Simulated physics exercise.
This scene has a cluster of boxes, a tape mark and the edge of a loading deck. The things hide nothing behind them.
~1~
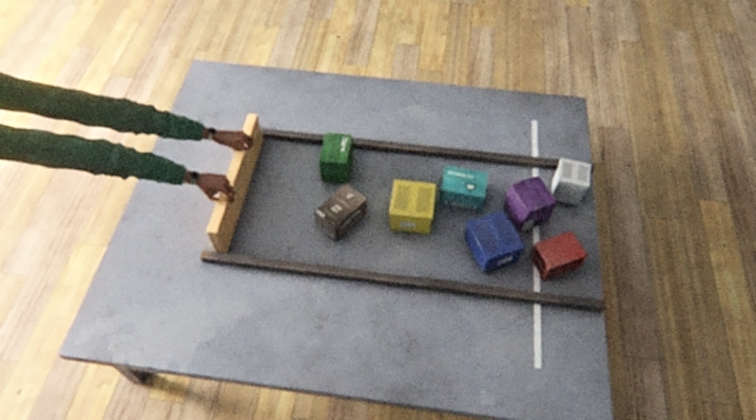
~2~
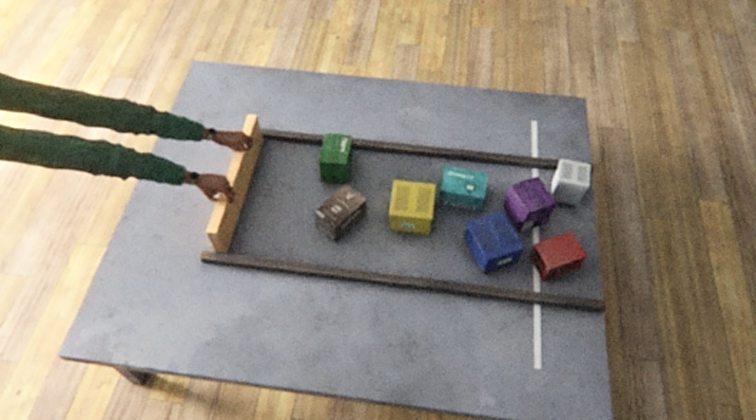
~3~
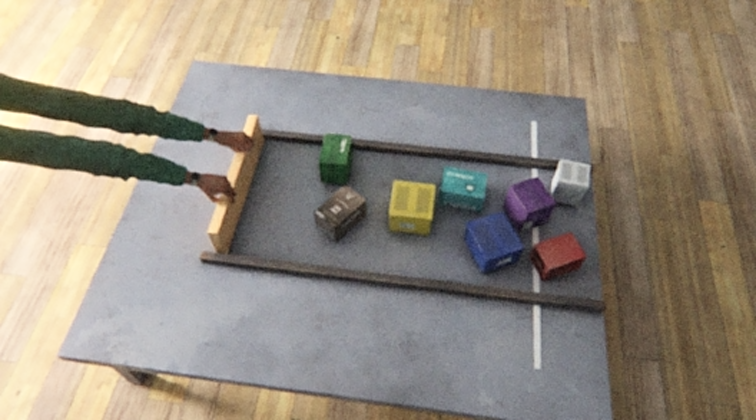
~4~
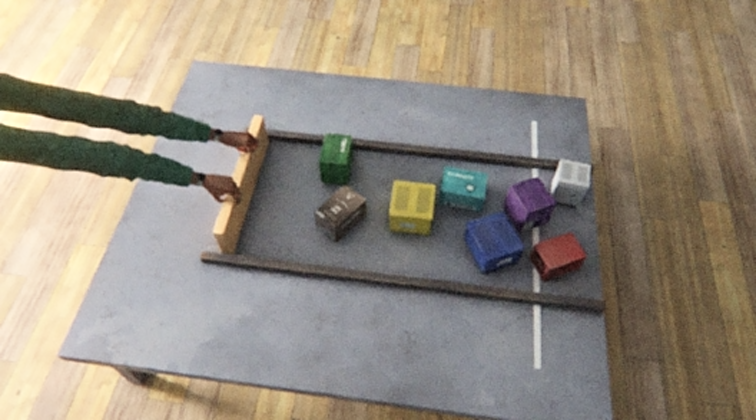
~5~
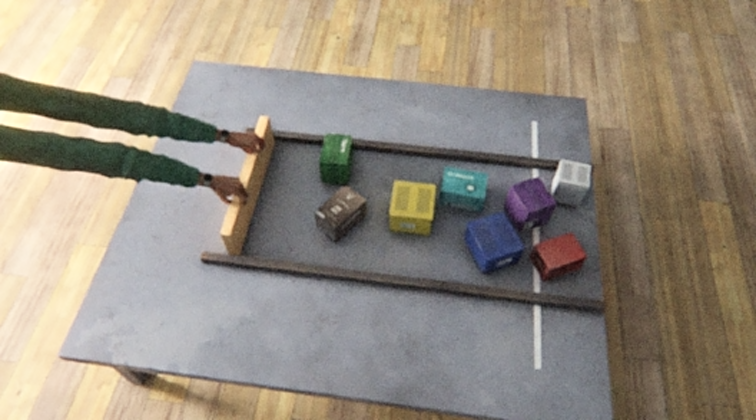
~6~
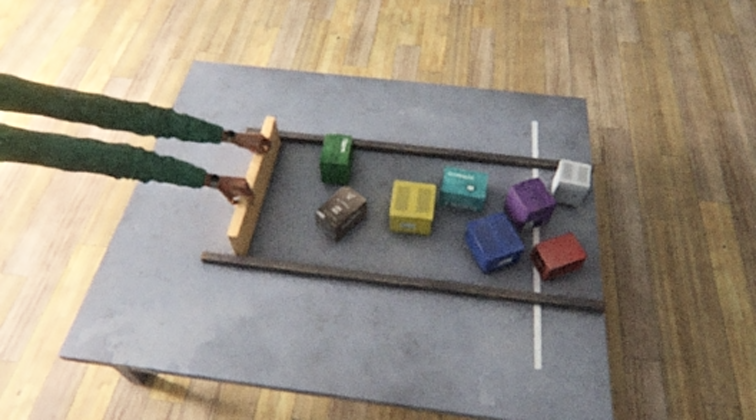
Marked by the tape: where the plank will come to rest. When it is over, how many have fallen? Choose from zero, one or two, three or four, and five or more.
When it is over, three or four have fallen.
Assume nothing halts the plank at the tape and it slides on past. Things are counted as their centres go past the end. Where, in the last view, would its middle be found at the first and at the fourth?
Near (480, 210) first, near (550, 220) second.
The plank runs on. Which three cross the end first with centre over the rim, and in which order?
Red crate, white tote, purple parcel.
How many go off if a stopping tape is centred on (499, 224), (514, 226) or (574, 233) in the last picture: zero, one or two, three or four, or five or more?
One after the other, the answers are 1 or 2; three or four; five or over.
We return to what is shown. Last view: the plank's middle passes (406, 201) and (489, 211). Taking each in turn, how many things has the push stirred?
At that stage 5; at the next, 8.
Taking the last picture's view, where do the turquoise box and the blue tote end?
First object: (583, 184); second object: (572, 271).
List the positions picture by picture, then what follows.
White tote (570, 183); red crate (558, 256); purple parcel (529, 204); plank (238, 182); tape (536, 227), in the first picture.
Red crate (557, 256); yellow tote (412, 208), in the second picture.
Purple parcel (529, 205); turquoise box (463, 189), in the third picture.
White tote (570, 184); plank (244, 183), in the fourth picture.
Red crate (558, 257); brown box (341, 213), in the fifth picture.
White tote (570, 184); red crate (558, 257); purple parcel (530, 205); plank (256, 184); tape (536, 228), in the sixth picture.
Soon after, none off yet; white tote at rest near (570, 184); red crate at rest near (558, 257); purple parcel at rest near (530, 205).
Then, none off yet; white tote at rest near (570, 184); red crate moved a little near (577, 263); purple parcel moving near (533, 205).
At rest, the number that fall off is three or four; fallen, purple parcel, red crate and white tote.
